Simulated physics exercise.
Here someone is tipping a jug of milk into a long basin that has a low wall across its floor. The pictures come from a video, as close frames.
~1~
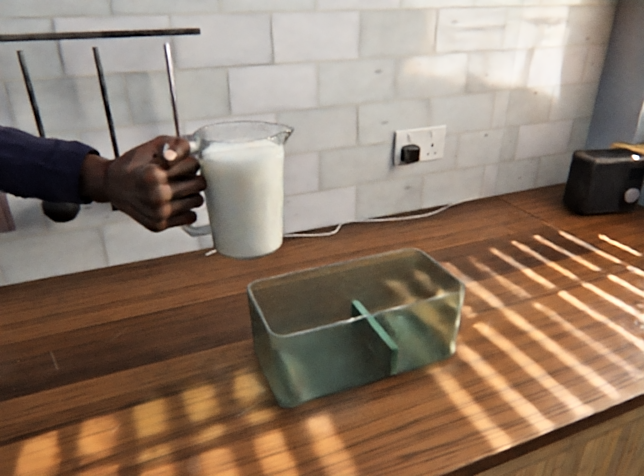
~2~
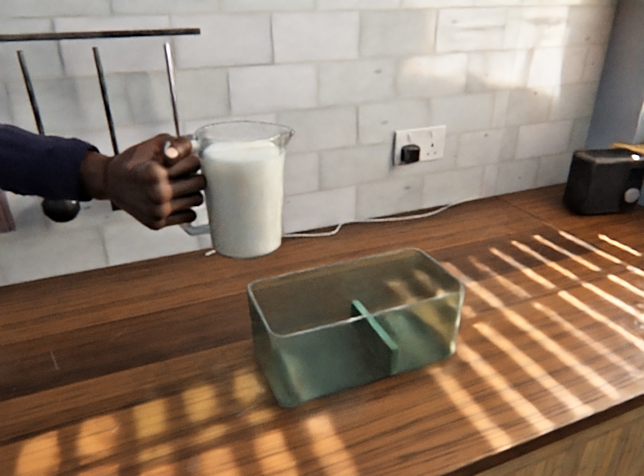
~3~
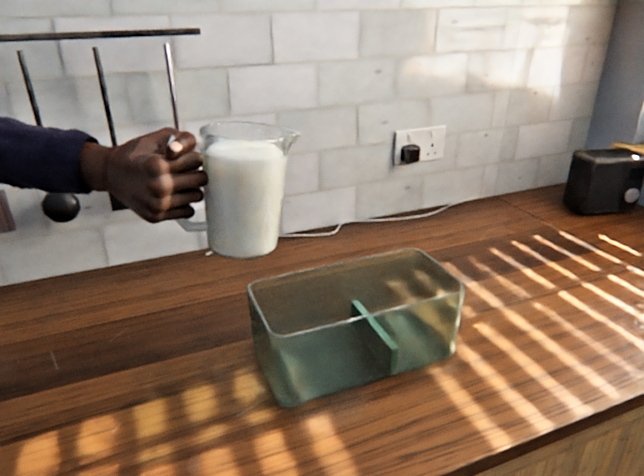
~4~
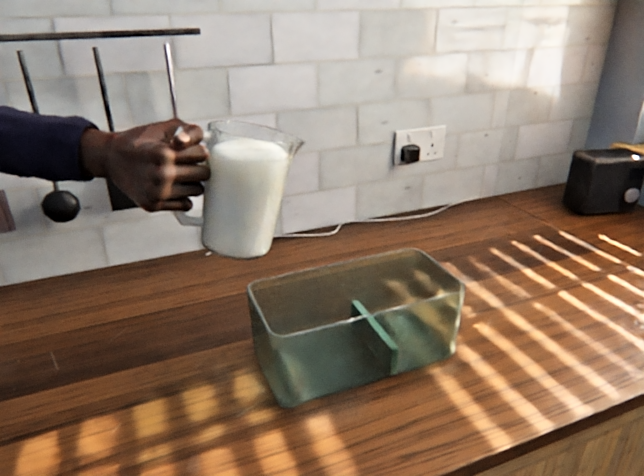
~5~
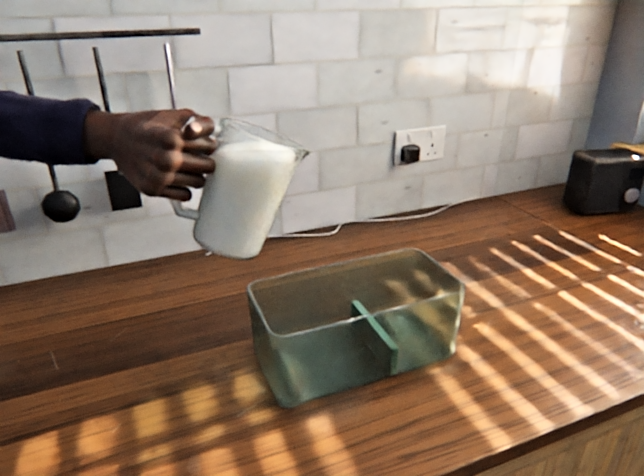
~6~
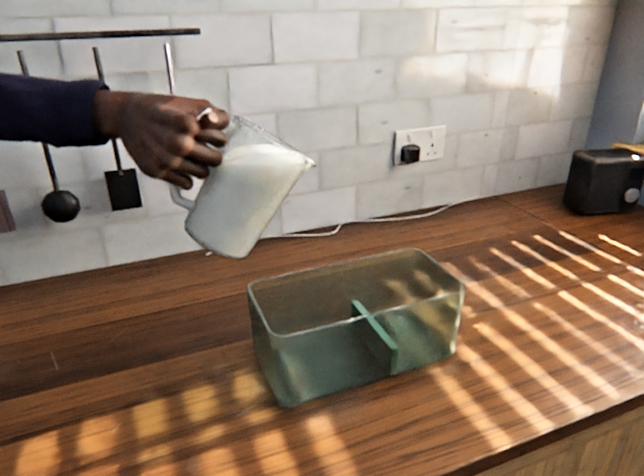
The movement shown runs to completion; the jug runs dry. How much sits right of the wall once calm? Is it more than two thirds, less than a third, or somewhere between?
The share right of the wall fails to reach one third.
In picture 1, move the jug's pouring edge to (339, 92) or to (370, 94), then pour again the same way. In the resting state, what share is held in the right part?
Roughly 85 per cent, then roughly 60 per cent.
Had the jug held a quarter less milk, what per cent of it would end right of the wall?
Best guess: Around 5 %.
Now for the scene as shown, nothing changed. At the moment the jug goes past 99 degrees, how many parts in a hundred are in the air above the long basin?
About 25 per cent.
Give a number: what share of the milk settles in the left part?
About 85 per cent.
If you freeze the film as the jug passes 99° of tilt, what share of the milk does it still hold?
About 60 %.
A moment on, the jug is tipped on its side and 62 per cent is still to pour, 10 is left of the wall and 2 right of it.
Next, the jug is tipped right over and 15 per cent is still to pour, 59 is left of the wall and 4 right of it.
Then the jug is tipped right over and 1 per cent is still to pour, 83 is left of the wall and 6 right of it.
Later the jug is tipped right over and 0 per cent is still to pour, 87 is left of the wall and 7 right of it.
Finally, 87 per cent lies left of the wall, 7 right of it and 6 outside.
